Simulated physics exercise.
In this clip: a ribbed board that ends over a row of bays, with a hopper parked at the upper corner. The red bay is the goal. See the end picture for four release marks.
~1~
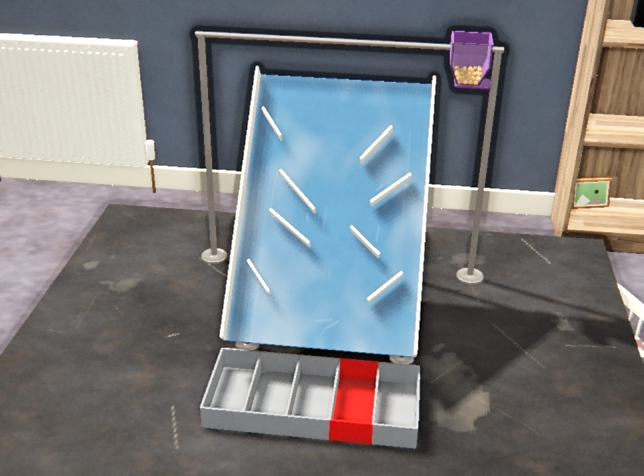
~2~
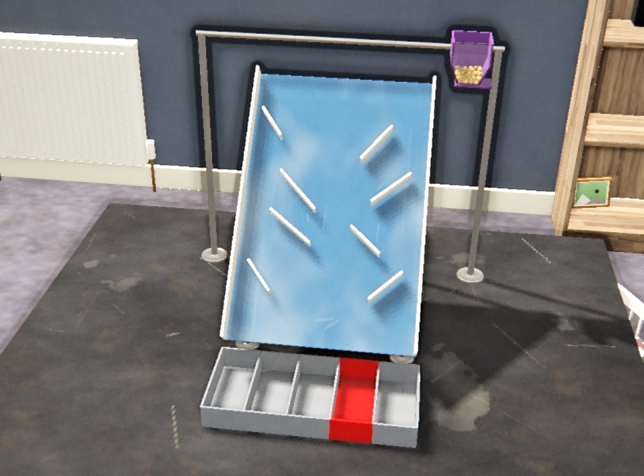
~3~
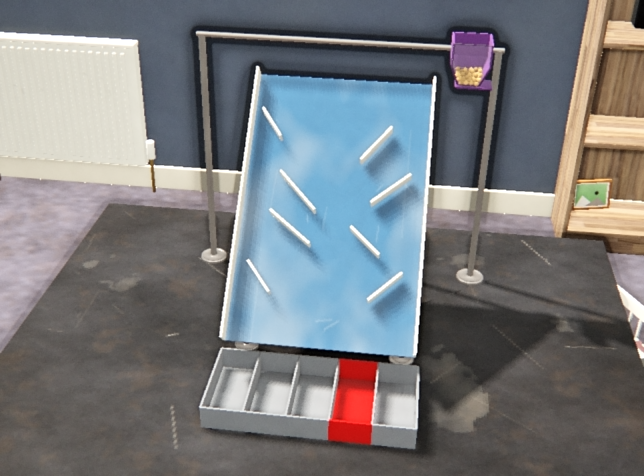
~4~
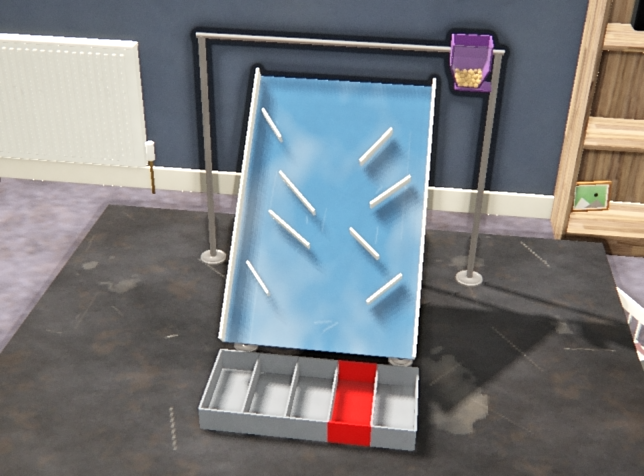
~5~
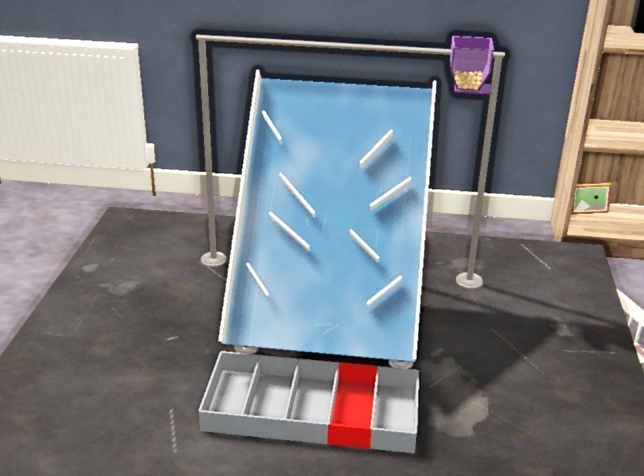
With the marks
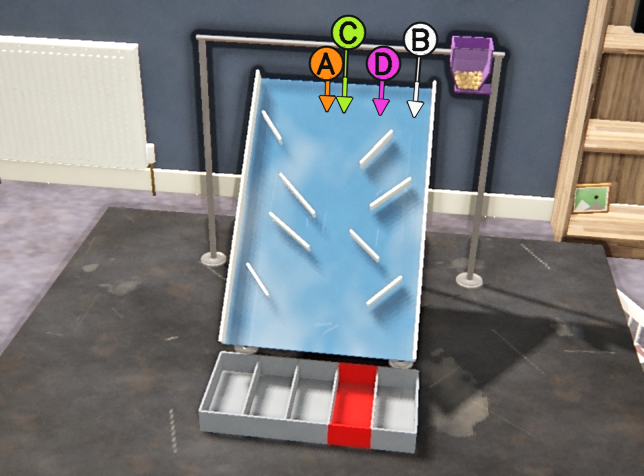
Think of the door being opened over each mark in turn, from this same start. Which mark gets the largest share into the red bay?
Mark A.
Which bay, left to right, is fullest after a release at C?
The third from the left.
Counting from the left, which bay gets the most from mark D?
The third from the left.
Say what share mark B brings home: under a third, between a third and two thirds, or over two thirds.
Under a third.
On the marked copy, mark A meets the board at (327, 105); mark B meets the board at (414, 111); mark C meets the board at (344, 106); mark D meets the board at (380, 109).
Choosing A, about two thirds in the red bay, about a quarter in other bays, a stray few outside the box.
Choosing B, none in the red bay, all in other bays.
Choosing C, about a quarter in the red bay, most in other bays, a stray few outside the box.
Choosing D, about a quarter in the red bay, most in other bays.
